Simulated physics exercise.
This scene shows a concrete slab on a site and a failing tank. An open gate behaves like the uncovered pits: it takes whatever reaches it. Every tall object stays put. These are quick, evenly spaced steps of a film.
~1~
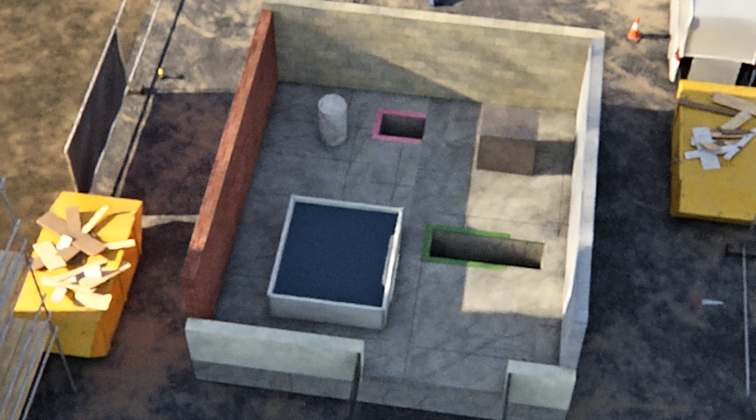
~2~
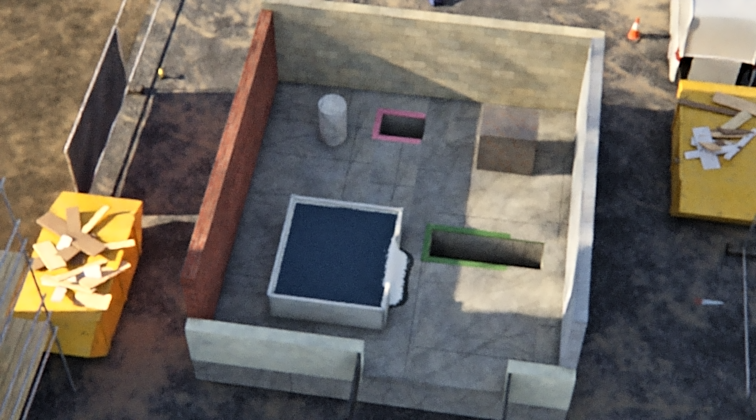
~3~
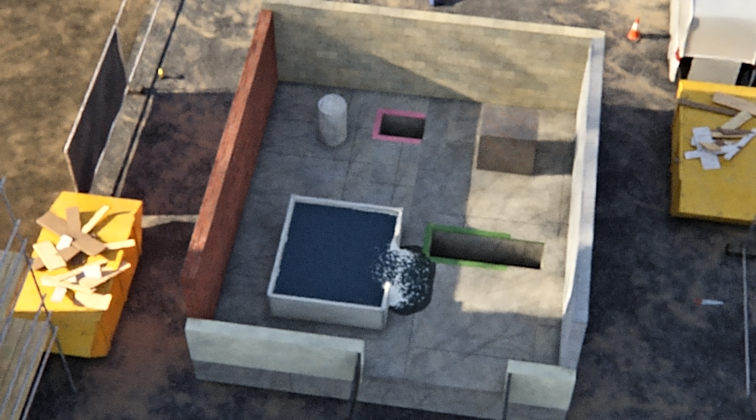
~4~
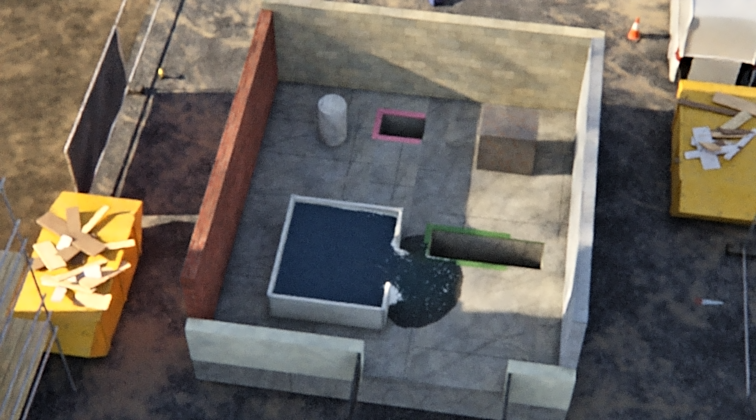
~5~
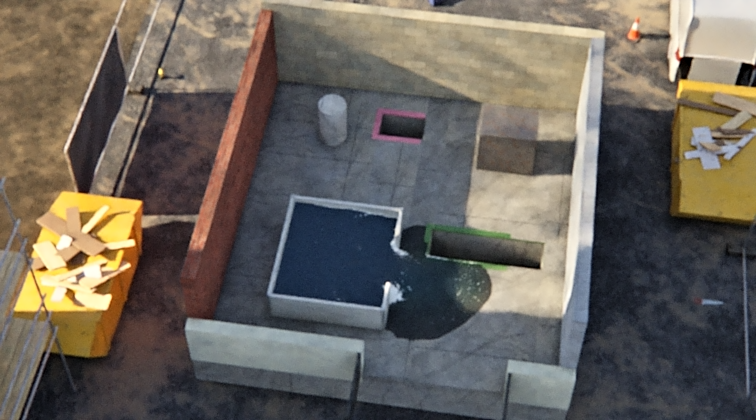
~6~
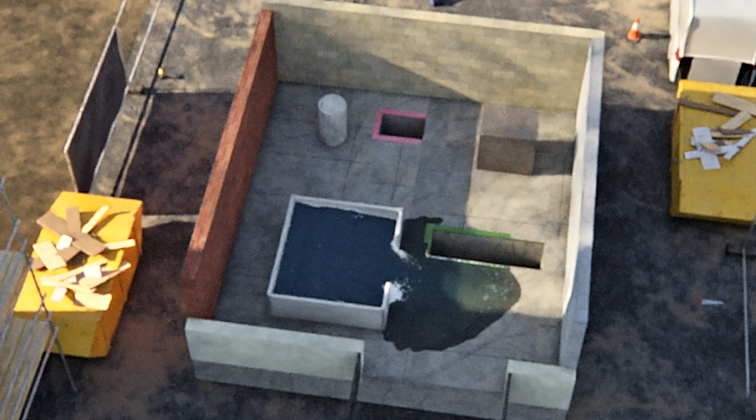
A square tank on a walled concrete slab bursts at its right side, and dark water spreads rightward.
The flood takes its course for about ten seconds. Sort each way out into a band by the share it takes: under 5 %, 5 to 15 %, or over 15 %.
Shares: The gate takes over 15 %; the green pit takes over 15 %; the pink pit takes under 5 %.
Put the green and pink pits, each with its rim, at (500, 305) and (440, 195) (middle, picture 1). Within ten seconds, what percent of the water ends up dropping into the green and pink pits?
The green pit ends up with 45 per cent, the pink pit with 2 per cent.
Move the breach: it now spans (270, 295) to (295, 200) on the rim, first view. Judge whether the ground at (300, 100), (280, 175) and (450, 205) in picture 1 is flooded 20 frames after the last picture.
Result, in sequence: Inundated; inundated; untouched by the flood.
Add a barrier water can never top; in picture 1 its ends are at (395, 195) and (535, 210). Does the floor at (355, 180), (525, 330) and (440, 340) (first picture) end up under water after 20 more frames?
In that order, I'd expect them to be kept clear of the flood, reached by the flood and reached by the flood.
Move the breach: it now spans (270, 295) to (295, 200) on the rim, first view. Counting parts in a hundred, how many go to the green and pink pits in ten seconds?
Per cent: Green 6, pink 14.
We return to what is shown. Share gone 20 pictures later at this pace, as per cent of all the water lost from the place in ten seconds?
By then, close to 35 % of it.
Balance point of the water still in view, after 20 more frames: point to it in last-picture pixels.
Somewhere around (400, 285) in the last view.
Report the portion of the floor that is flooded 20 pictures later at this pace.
It should be close to 30 %.
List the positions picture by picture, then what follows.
The tank at (337, 254) is whole and still, in the first frame.
Water pours out at (391, 273) and has run to (403, 254), in the second frame.
The front is at (430, 262), out from the gap at (391, 273), in the third frame.
Water pours out at (391, 273) and has run to (458, 273), in the fourth frame.
Water pours out at (391, 273) and has run to (486, 282), in the fifth frame.
Water pours out at (391, 273) and has run to (514, 299), in the sixth frame.
A moment on, water covers 20 % of the floor; the gate 0 %, the green pit 5 %, the pink pit 0 %.
Next, water covers 25 % of the floor; the gate 1 %, the green pit 11 %, the pink pit 0 %.
Then, water covers 30 % of the floor; the gate 4 %, the green pit 17 %, the pink pit 0 %.
Later, water covers 35 % of the floor; the gate 10 %, the green pit 29 %, the pink pit 0 %.
In the end, water covers 40 % of the floor; the gate 18 %, the green pit 40 %, the pink pit 0 %.
